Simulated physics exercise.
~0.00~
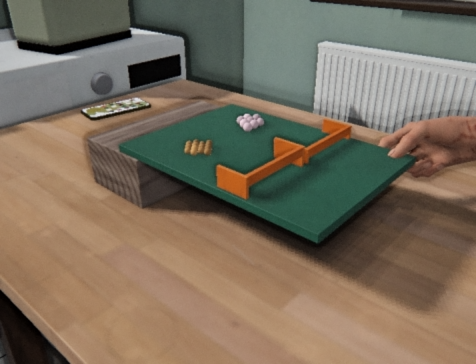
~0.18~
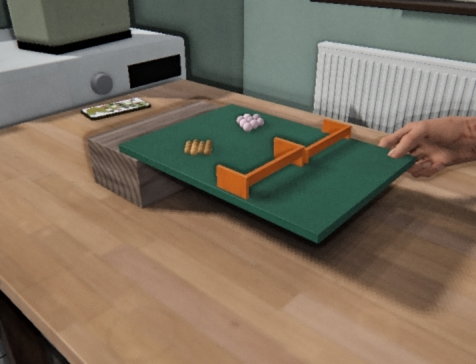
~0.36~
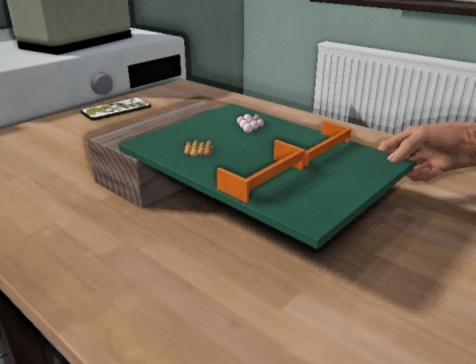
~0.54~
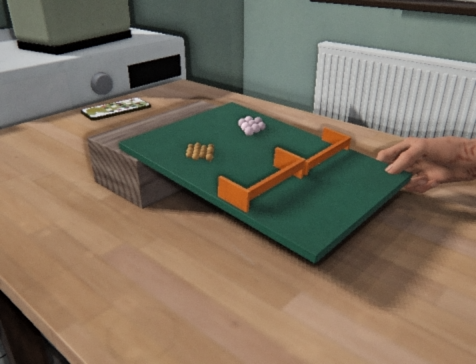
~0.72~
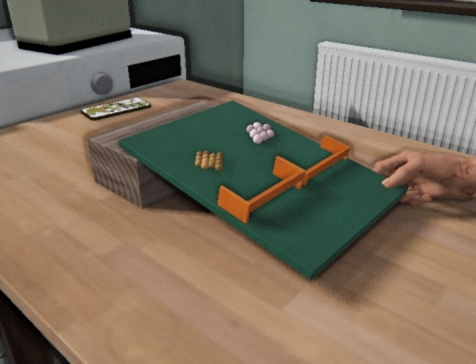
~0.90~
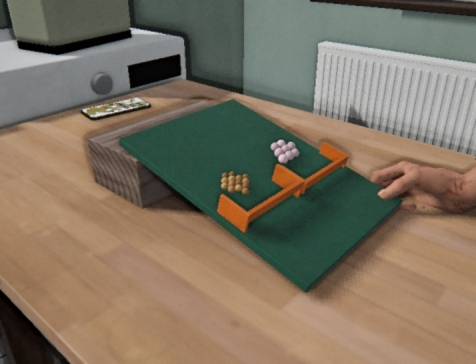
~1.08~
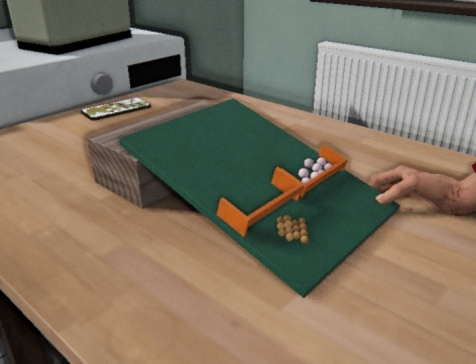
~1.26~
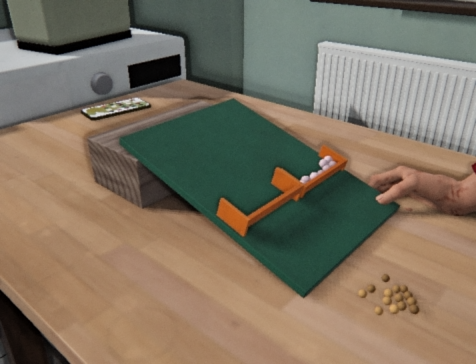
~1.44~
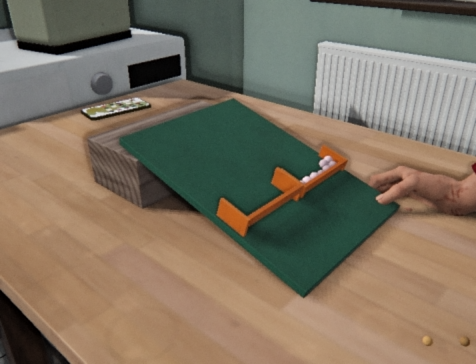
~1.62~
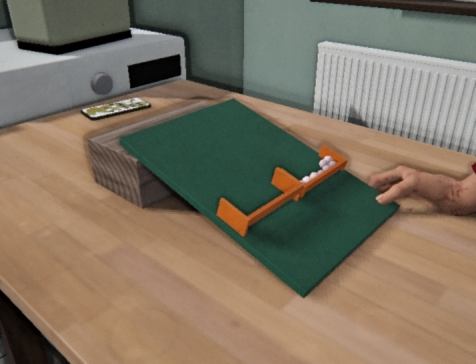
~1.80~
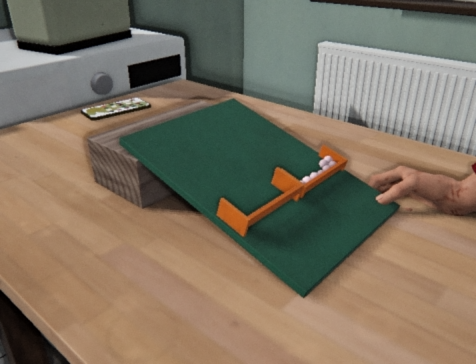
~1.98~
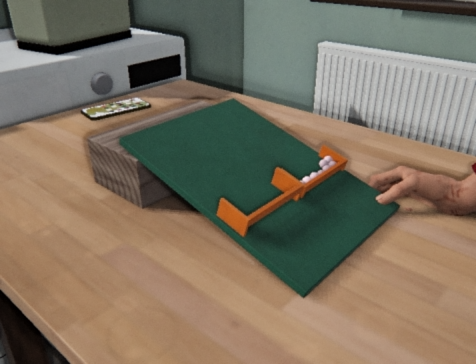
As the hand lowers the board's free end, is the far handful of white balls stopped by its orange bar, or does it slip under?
The white balls are stopped by their orange bar and stay gathered behind it. The near brown ones slip under theirs and roll away.
On a wooden table, a hand lowers a green board; brown balls roll off, white ones stay.
